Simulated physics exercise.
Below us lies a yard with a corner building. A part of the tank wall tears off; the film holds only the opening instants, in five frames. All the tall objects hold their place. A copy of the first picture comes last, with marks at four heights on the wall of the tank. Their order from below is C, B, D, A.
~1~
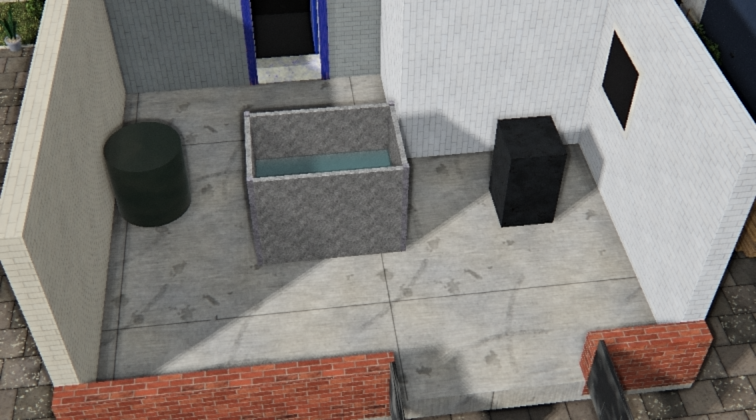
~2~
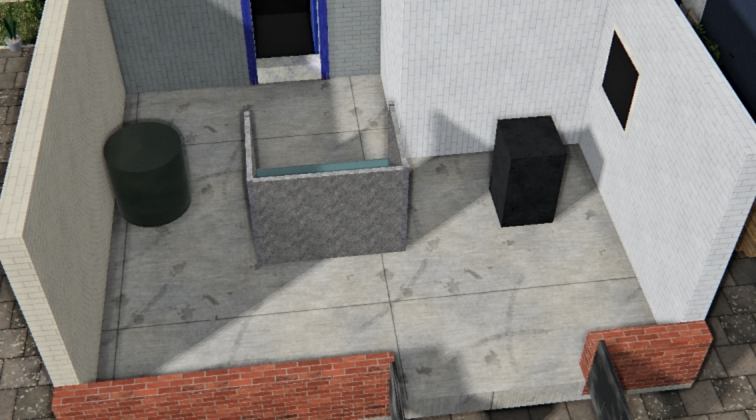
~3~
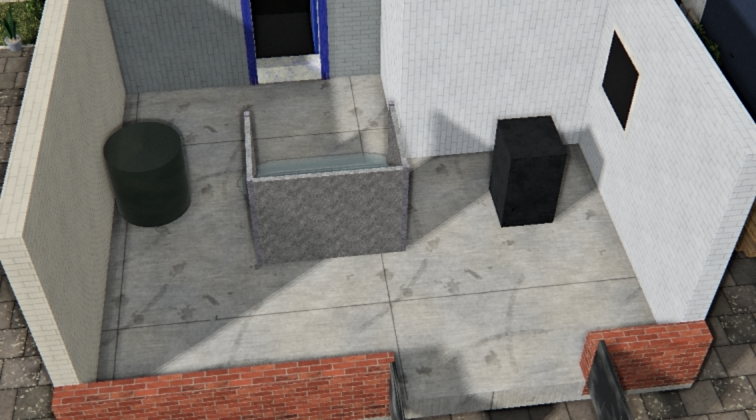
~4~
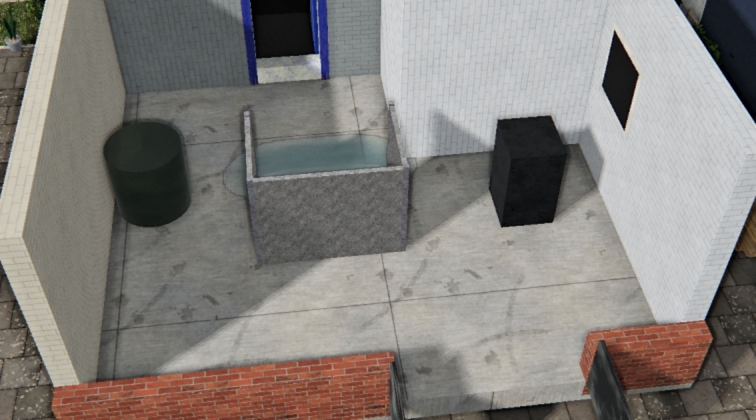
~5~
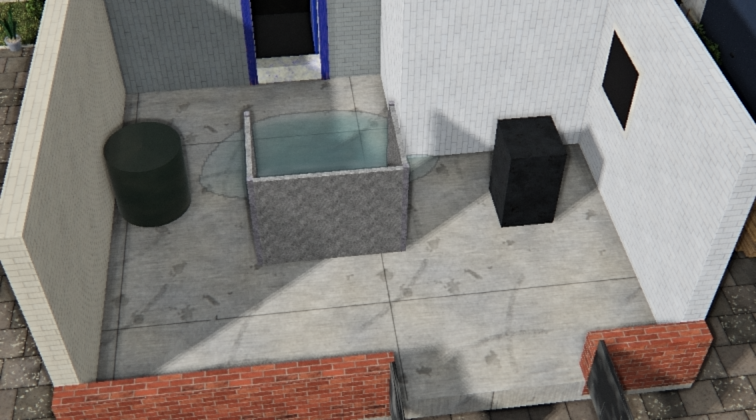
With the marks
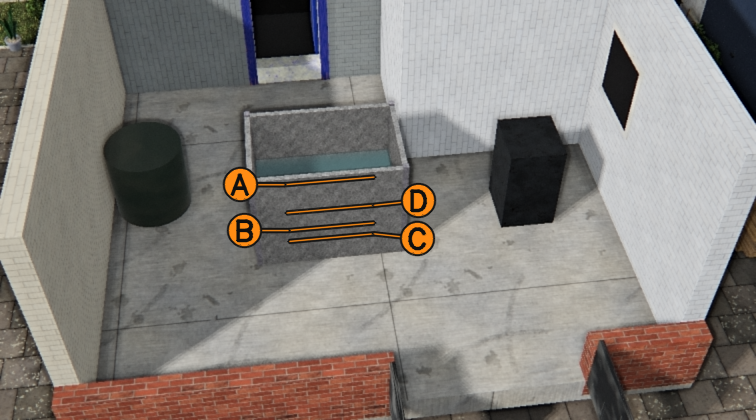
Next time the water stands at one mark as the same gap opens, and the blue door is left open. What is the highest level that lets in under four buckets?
Mark B just does it.
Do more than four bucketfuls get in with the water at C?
No.
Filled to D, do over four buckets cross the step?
Yes, it does.
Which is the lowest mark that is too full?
Here it is mark D.
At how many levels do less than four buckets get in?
Two of the four.
In orange, A at (329, 180); B at (331, 226); C at (331, 237); D at (330, 209); from the bottom up C, B, D, A.
With A, dozens of bucketfuls pour in.
With B, a bucket or two gets in.
With C, nothing gets over.
With D, about 10 bucketfuls get in.
